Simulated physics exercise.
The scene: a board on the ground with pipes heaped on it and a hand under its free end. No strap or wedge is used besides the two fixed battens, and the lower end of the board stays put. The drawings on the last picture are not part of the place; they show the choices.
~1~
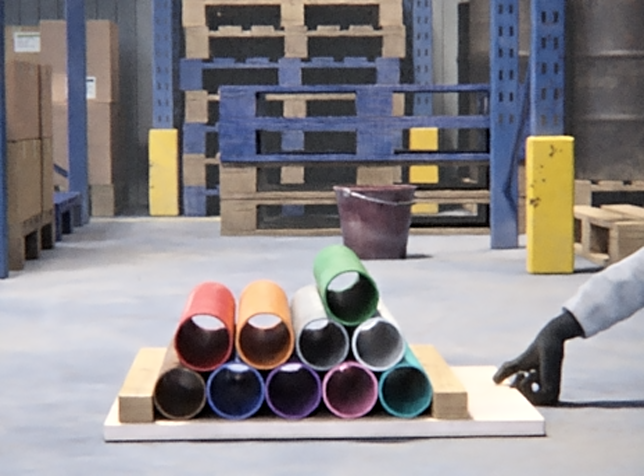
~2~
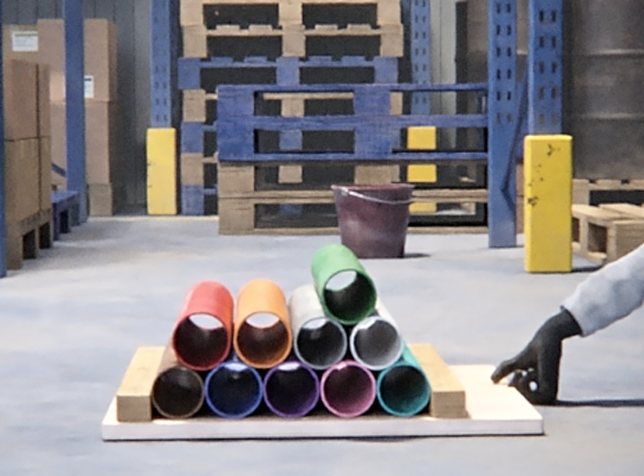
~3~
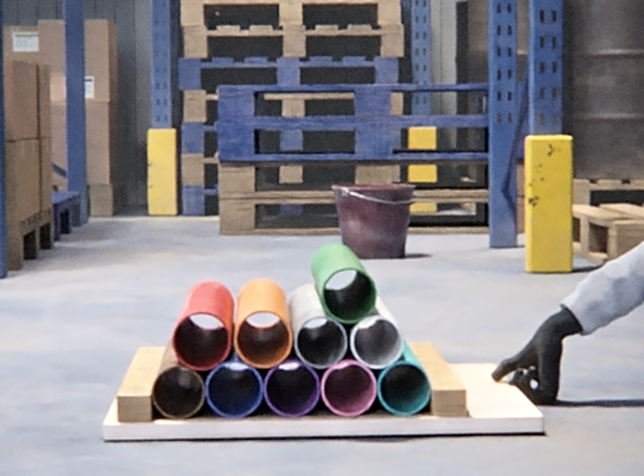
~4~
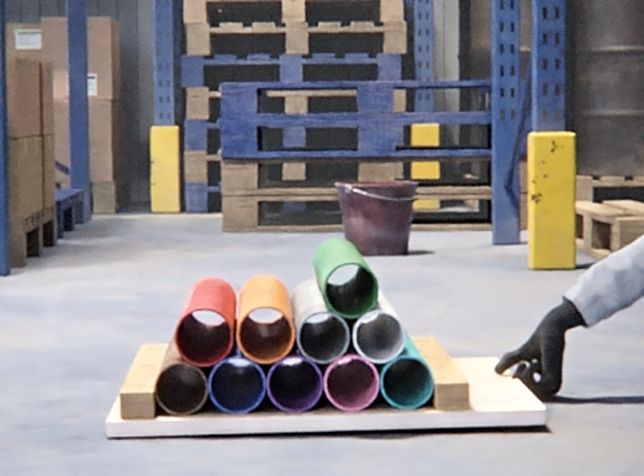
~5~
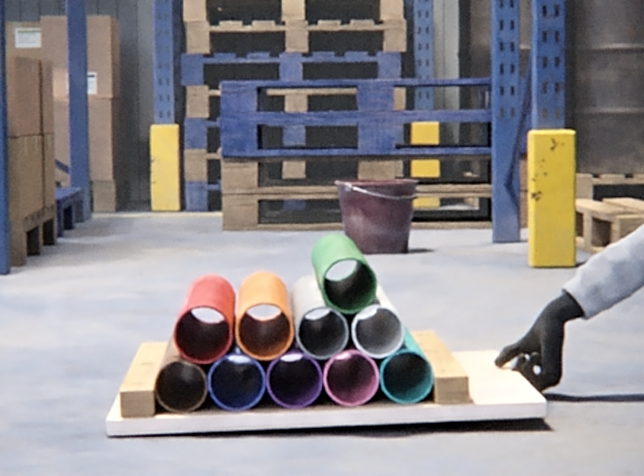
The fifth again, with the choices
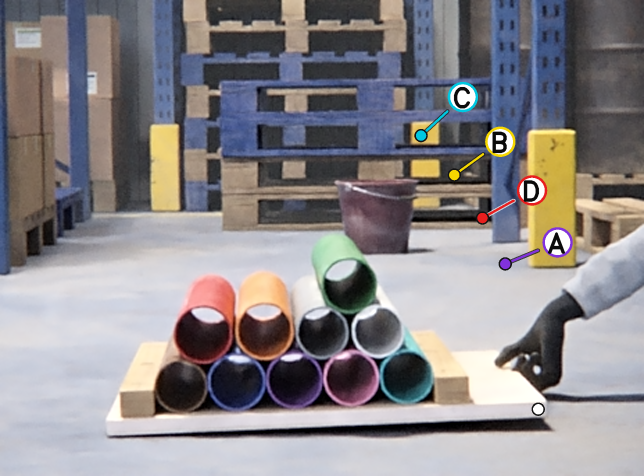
The clip opens on a board on a warehouse floor, with colourful pipes stacked between wooden blocks and a green pipe on top. A dark-gloved hand at the right end stays nearly still at first, then lifts that end slightly, tilting the board while the pipes remain stacked.
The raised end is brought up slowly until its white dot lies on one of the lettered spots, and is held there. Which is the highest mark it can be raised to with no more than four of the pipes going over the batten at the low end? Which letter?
The highest mark that will do is D.
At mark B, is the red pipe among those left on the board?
The red pipe: No.
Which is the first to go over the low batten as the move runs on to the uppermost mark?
First is the red one.
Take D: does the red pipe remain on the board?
No, with D.
On the marked copy, A at (505, 264); B at (454, 175); C at (421, 135); D at (483, 218); the white dot at (538, 410).
With D. Early on, board at 17°.
Further on, board at 28°.
At the end, board at 28°, one over the low batten (red).
As for the rest, A none over the low batten; B five over the low batten; C five over the low batten.
